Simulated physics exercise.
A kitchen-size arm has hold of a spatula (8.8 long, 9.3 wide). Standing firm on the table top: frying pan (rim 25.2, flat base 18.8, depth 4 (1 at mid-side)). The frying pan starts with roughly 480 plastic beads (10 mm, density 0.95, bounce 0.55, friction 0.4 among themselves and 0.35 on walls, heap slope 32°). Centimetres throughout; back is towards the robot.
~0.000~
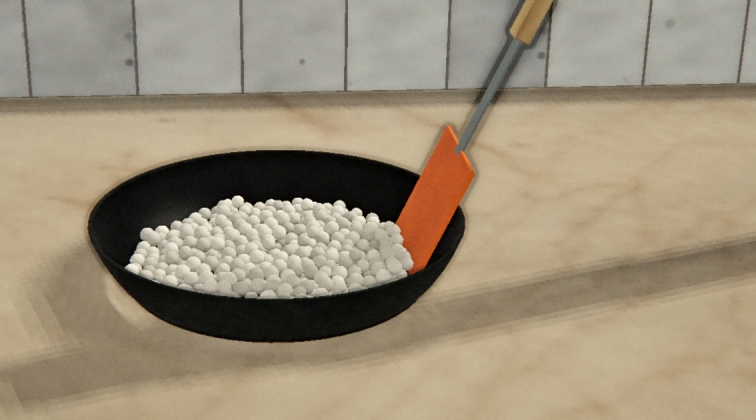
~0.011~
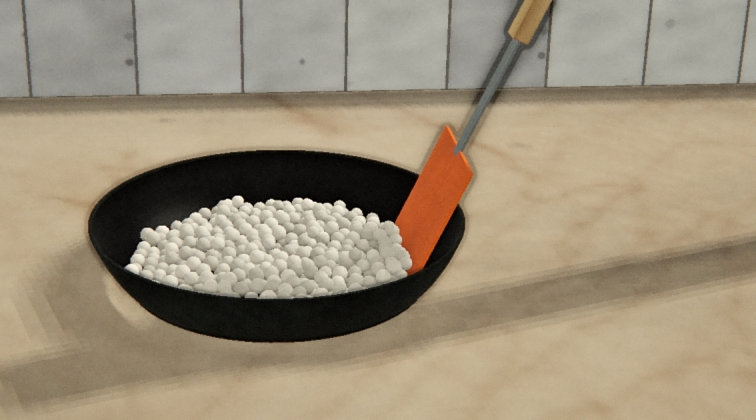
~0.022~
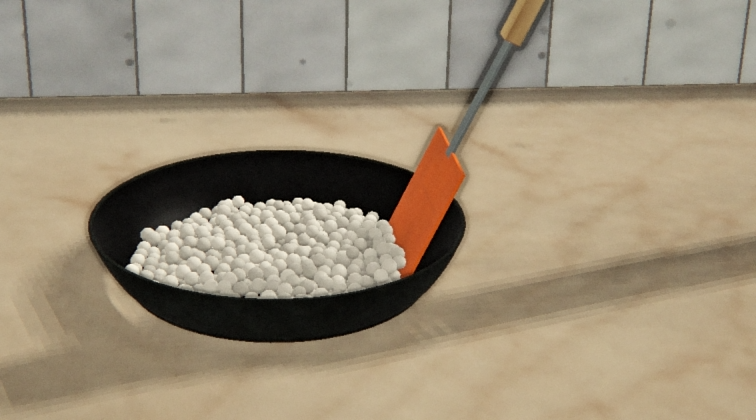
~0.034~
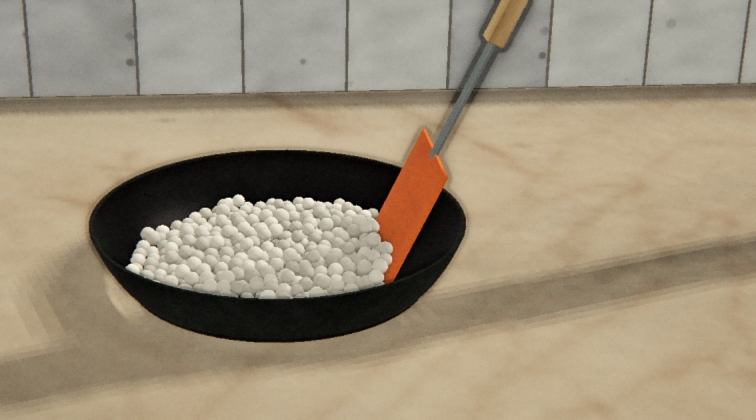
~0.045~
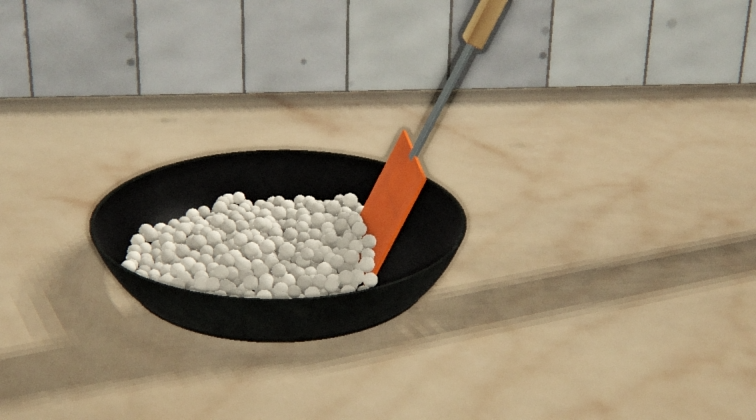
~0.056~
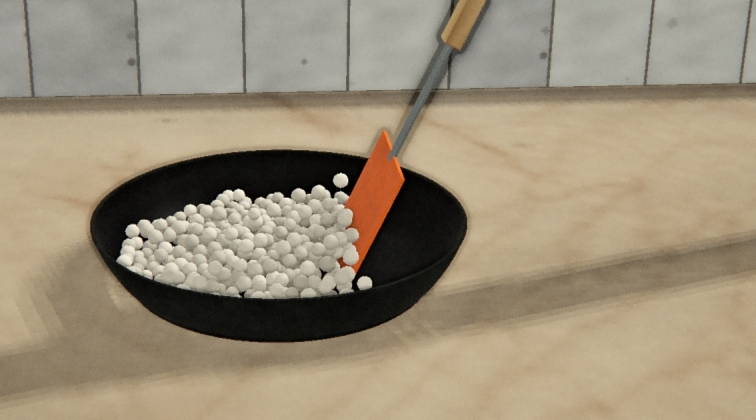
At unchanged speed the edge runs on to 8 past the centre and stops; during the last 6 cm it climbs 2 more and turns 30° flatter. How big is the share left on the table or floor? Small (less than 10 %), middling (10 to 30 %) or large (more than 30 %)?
On the table or floor the share is middling, 10 to 30 %.
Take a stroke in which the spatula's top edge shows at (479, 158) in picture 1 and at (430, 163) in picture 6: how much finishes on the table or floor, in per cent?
Some 10 per cent.
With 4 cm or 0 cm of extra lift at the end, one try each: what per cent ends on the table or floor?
About 15 and 15 per cent.
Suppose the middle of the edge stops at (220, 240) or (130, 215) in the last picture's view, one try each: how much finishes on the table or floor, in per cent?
Some 5 and 40 per cent.
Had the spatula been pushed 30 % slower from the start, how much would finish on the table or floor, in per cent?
It would be near 5 per cent.
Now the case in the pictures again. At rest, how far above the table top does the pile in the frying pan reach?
Roughly 4.5 cm.
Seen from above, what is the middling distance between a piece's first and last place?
About 6 cm.
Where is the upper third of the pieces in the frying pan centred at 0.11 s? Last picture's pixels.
Around (215, 238).
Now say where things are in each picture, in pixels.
In the first picture, the spatula top edge at (461, 148), sloping 65°; upper third of the load around (288, 251), from x 130 to 405, top at y 200; 485 in the frying pan.
In the second picture, the spatula top edge at (459, 149), sloping 65°; upper third of the load around (288, 251), from x 130 to 405, top at y 200.
In the third picture, the spatula top edge at (452, 150), sloping 65°; upper third of the load around (292, 250), from x 130 to 400, top at y 200.
In the fourth picture, the spatula top edge at (435, 152), sloping 65°; upper third of the load around (290, 247), from x 130 to 400, top at y 200.
In the fifth picture, the spatula top edge at (414, 153), sloping 65°; upper third of the load around (286, 244), from x 130 to 400, top at y 200.
In the sixth picture, the spatula top edge at (394, 154), sloping 65°; upper third of the load around (281, 241), from x 125 to 400, top at y 180; 485 in the frying pan.
After 0.08 s, sloping 65°, highest piece 8 above the table; 485 in the frying pan.
After 0.11 s, sloping 57°, highest piece 10 above the table; 483 in the frying pan, 2 on the blade or in flight.
After 0.33 s, sloping 35°, highest piece 15 above the table; 396 in the frying pan, 79 on the table or floor, 10 on the blade or in flight.
After 1.38 s, sloping 35°, highest piece 4 above the table; 396 in the frying pan, 89 on the table or floor.
In the end, 396 in the frying pan, 89 on the table or floor. That is 18 % on the table or floor.
